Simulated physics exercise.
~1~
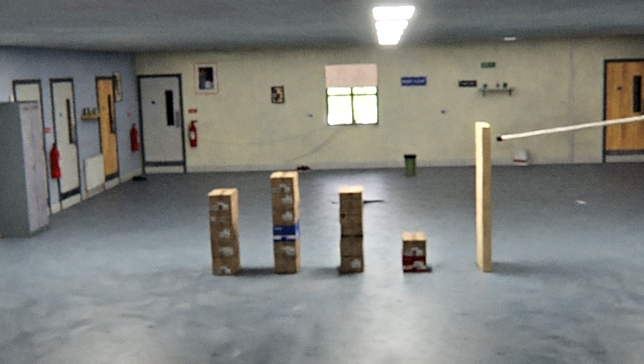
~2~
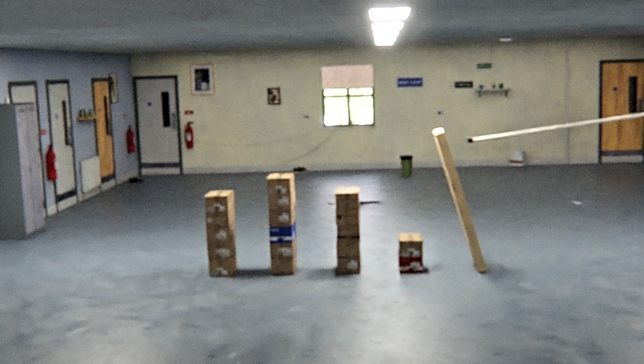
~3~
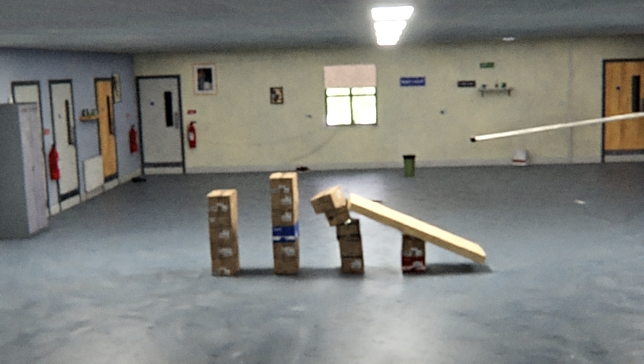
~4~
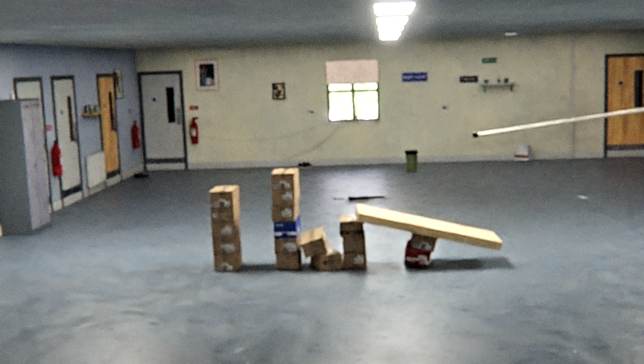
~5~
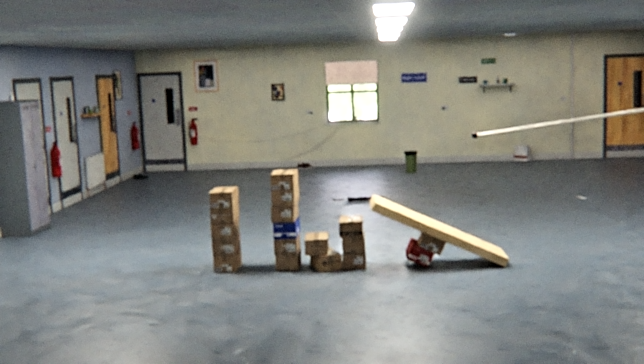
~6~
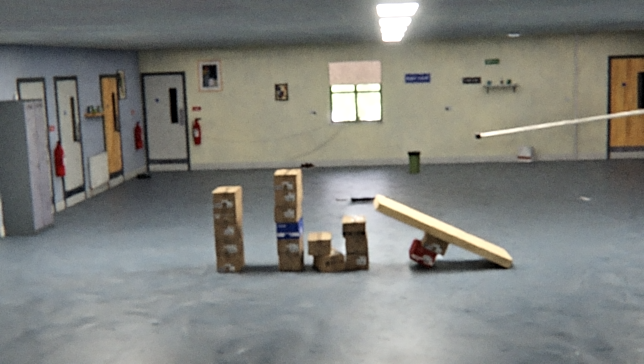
In a large room with a grey floor, a pole pushed an upright board leftward onto a row of stacked boxes, knocking two from the third pile, and the board ended up slanting against the tilted red box while the other piles stood.
